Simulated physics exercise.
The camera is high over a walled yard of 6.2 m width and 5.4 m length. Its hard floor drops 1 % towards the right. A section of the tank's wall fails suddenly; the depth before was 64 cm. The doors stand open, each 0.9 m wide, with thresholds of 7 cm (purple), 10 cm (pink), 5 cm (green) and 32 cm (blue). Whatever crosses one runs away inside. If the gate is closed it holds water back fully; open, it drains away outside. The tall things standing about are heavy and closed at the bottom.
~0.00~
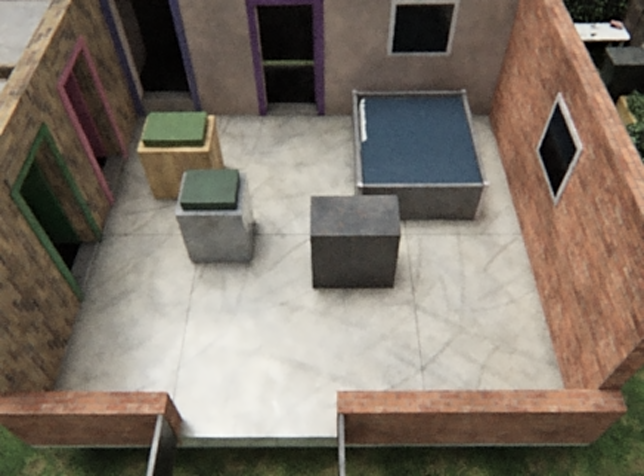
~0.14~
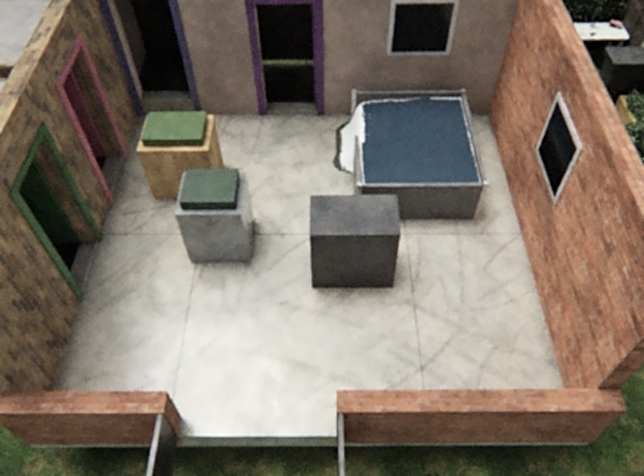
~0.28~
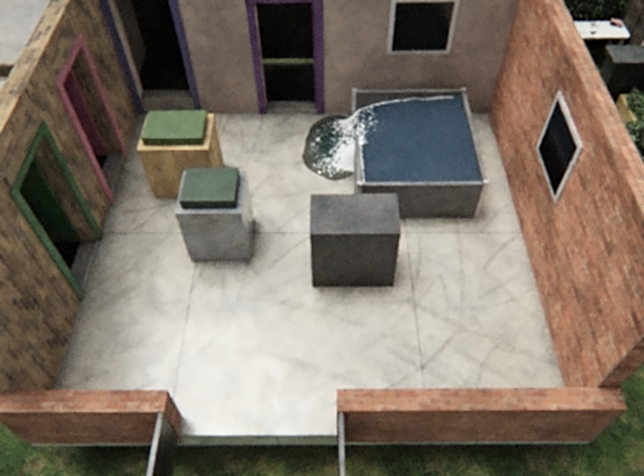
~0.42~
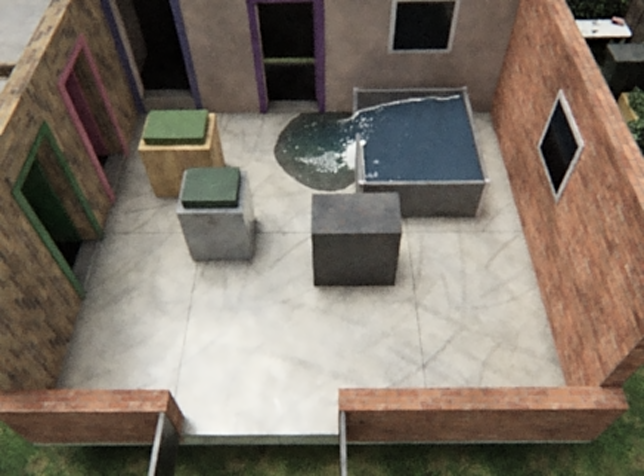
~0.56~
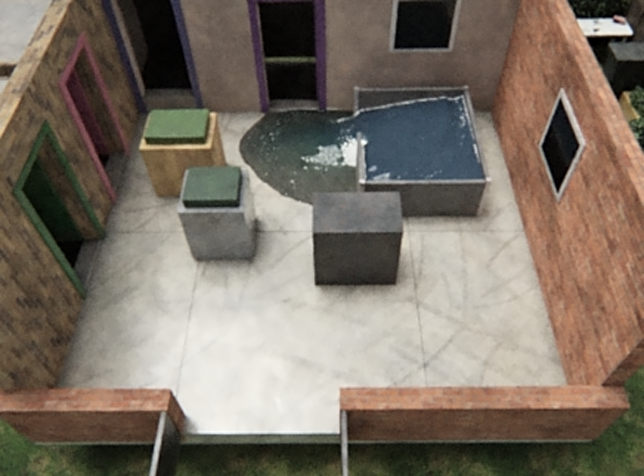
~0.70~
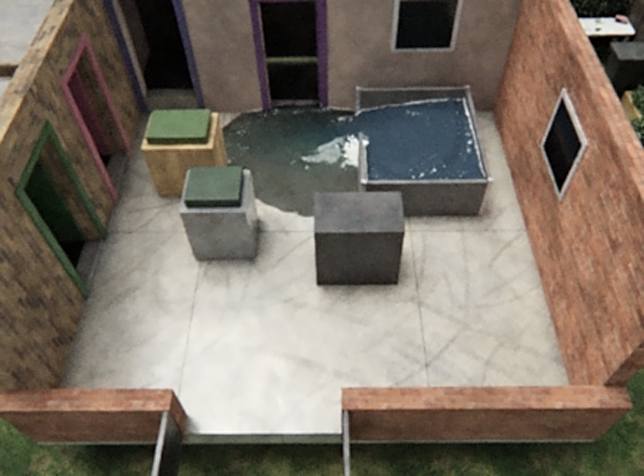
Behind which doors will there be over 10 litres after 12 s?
The water let in: At the purple door it exceeds the limit; at the pink door it passes the limit; at the green door it exceeds the limit; at the blue door it does not reach the limit.
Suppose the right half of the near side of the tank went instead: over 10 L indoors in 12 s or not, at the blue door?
Against that limit: Blue under.
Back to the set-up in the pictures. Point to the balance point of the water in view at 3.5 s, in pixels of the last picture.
Near (300, 172).
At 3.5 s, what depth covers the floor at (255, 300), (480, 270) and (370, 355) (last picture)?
In that order: 0, 0 and 0 cm.
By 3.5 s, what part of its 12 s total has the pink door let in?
Some 50 per cent by then.
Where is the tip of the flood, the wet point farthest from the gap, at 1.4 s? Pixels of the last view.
At about (141, 119).
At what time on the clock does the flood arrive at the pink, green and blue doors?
Pink 1.4 s, green 2.6 s, blue 1.1 s.
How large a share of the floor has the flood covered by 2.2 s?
Near 30 per cent is wet.
After 1.4 s water covers 20 % of the floor and is deepest (34 cm) near (141, 119); purple door 20 cm at the sill, 24 L in, pink door not reached, green door not reached, blue door 9 cm at the sill, 0 L in.
After 2.2 s water covers 30 % of the floor and is deepest (40 cm) near (151, 119); purple door 16 cm at the sill, 74 L in, pink door 15 cm at the sill, 5 L in, green door not reached, blue door 20 cm at the sill, 0 L in.
After 3.5 s water covers 45 % of the floor and is deepest (24 cm) near (200, 132); purple door 13 cm at the sill, 113 L in, pink door 16 cm at the sill, 30 L in, green door 11 cm at the sill, 4 L in, blue door 23 cm at the sill, 3 L in.
After 7.0 s water covers 85 % of the floor and is deepest (14 cm) near (265, 118); purple door 11 cm at the sill, 148 L in, pink door 9 cm at the sill, 58 L in, green door 4 cm at the sill, 23 L in, blue door 13 cm at the sill, 3 L in.
After 12.0 s water covers 95 % of the floor and is deepest (12 cm) near (501, 145); purple door 7 cm at the sill, 177 L in, pink door 4 cm at the sill, 59 L in, green door 3 cm at the sill, 23 L in, blue door 5 cm at the sill, 3 L in.
